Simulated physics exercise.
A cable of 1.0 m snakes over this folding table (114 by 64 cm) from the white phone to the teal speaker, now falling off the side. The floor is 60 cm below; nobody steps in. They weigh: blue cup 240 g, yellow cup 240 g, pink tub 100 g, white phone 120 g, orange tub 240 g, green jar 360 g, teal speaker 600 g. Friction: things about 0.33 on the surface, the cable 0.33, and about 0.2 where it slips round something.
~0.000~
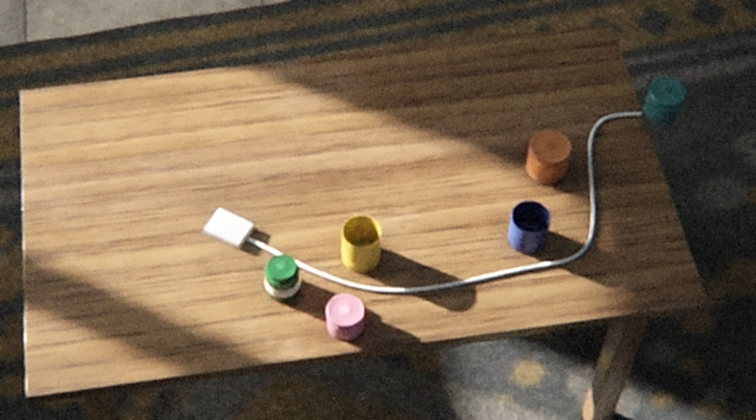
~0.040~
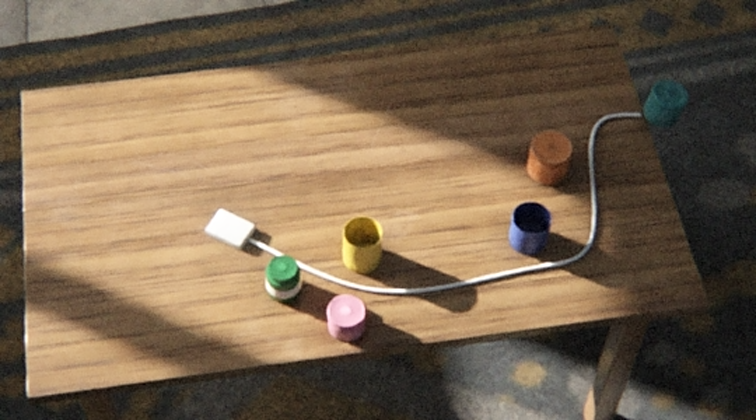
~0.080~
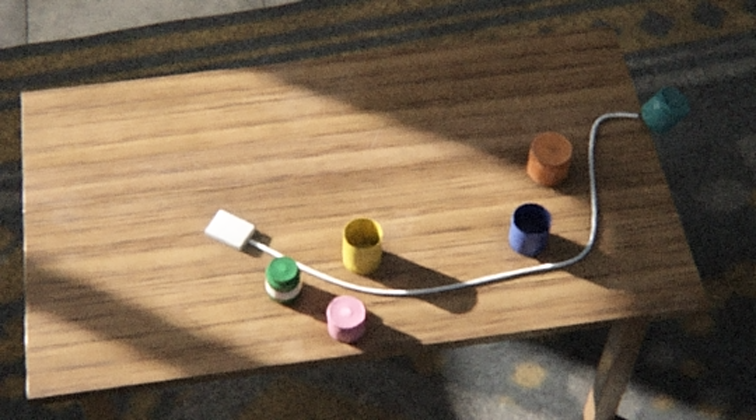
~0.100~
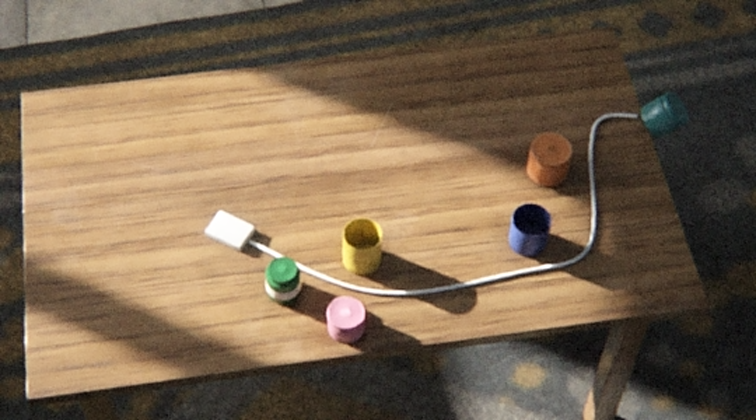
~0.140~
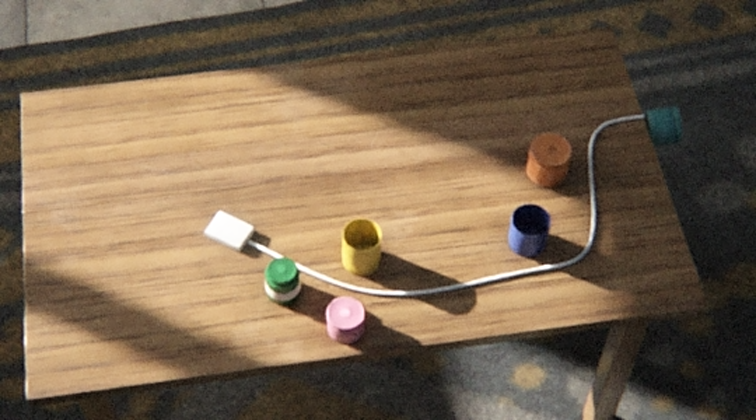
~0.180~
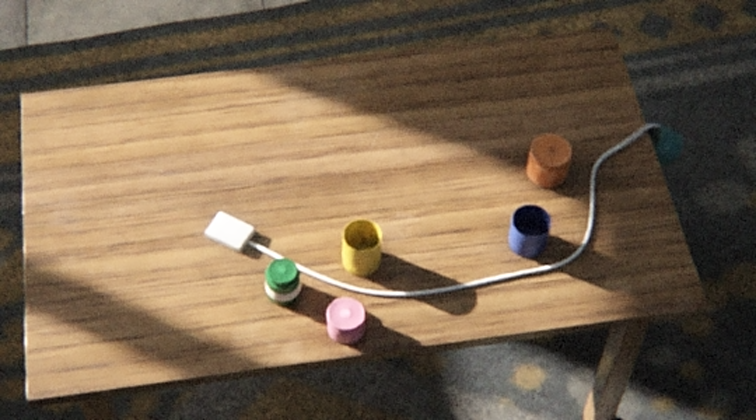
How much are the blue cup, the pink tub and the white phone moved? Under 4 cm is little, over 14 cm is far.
In order: The blue cup shifts a middling way; the pink tub barely shifts; the white phone travels a long way.
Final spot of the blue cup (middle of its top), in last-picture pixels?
Near (517, 182).
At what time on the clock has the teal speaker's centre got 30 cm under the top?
That is: 0.32 s.
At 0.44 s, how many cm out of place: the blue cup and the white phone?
About: Blue cup 8 cm, white phone 30 cm.
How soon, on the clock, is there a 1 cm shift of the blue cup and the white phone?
Blue cup 0.28 s, white phone 0.26 s.
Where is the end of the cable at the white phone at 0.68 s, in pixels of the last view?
Near (640, 304).
By 0.4 s, the cable's tail end at (427, 278); white phone 32 cm off its start, blue cup 8 cm off its start, teal speaker over the edge.
By 0.7 s, the cable's tail end at (640, 304); white phone 75 cm off its start, blue cup 8 cm off its start, teal speaker over the edge.
By 0.9 s, the cable has left the top; white phone over the edge, blue cup 8 cm off its start at (517, 182), teal speaker over the edge.
By 1.2 s, the cable has left the top; white phone over the edge, blue cup 8 cm off its start, teal speaker over the edge.
By 2.4 s, the cable has left the top; white phone over the edge, blue cup 8 cm off its start at (517, 182), pink tub 0 cm off its start at (346, 313), teal speaker over the edge.
